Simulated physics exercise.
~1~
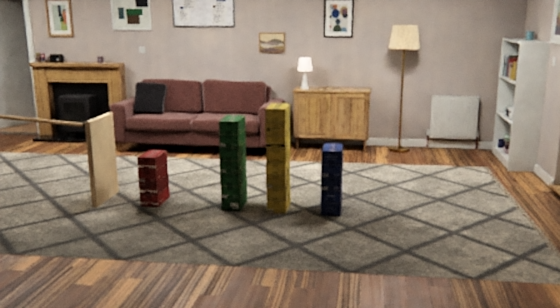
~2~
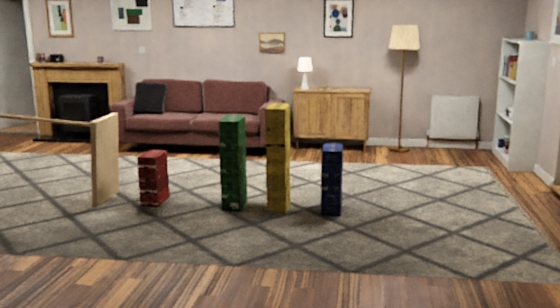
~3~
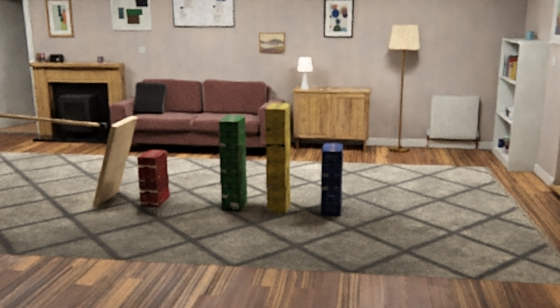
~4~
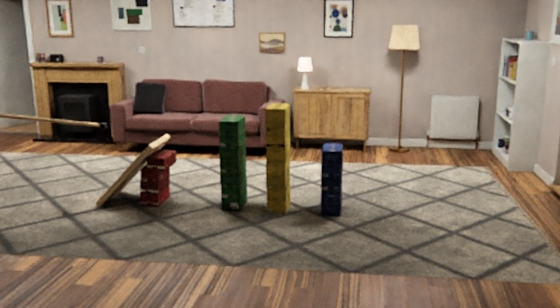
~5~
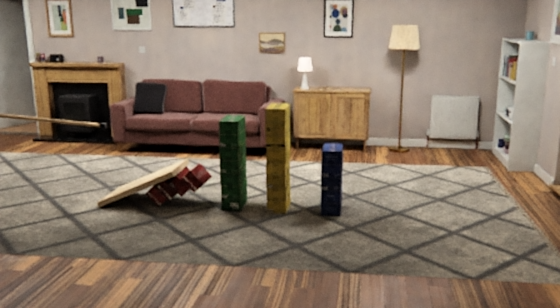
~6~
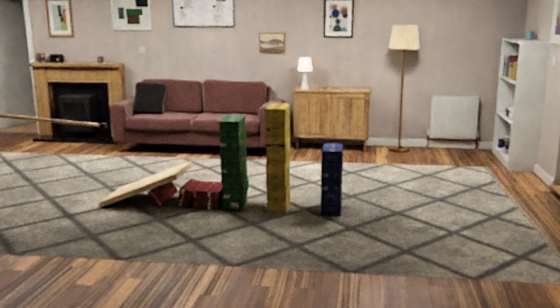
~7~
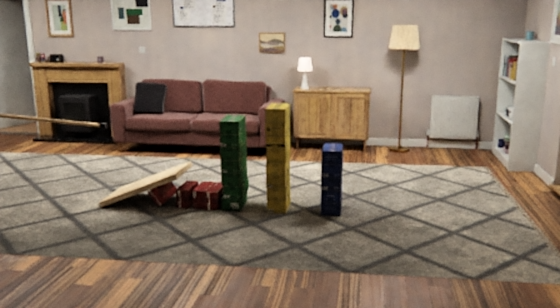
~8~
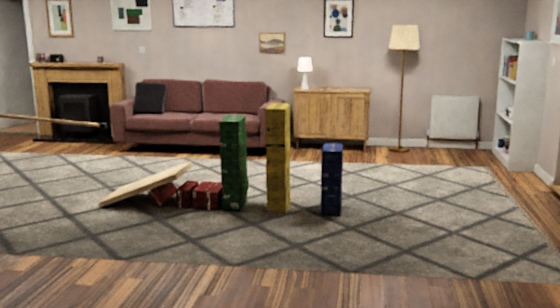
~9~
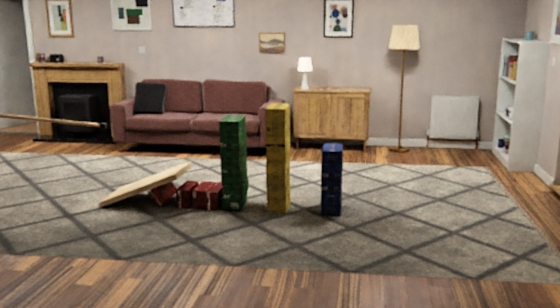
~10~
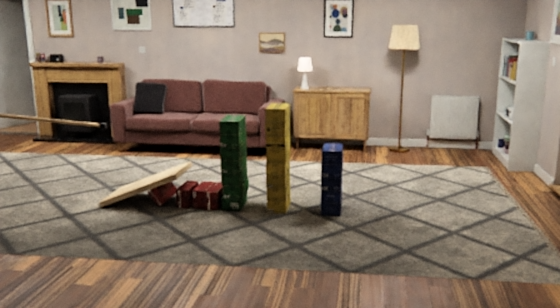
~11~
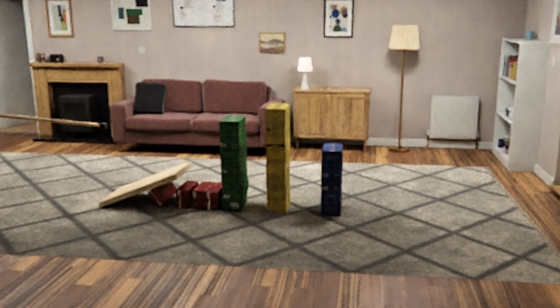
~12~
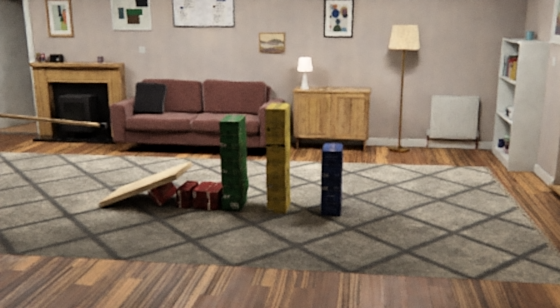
A large patterned grey rug covers the wooden floor of a living room, seen from a fixed view facing a dark red sofa, a fireplace and a lamp. On it, red, green, yellow and blue columns of boxes stand in a row from left to right, with an upright wooden board at the left end. A pole pushes the board rightward until it tips, then stops. The board falls against the short red column, which topples right and breaks apart beside the green one. The board rests slanted on the fallen red boxes, while the green, yellow and blue columns remain standing.
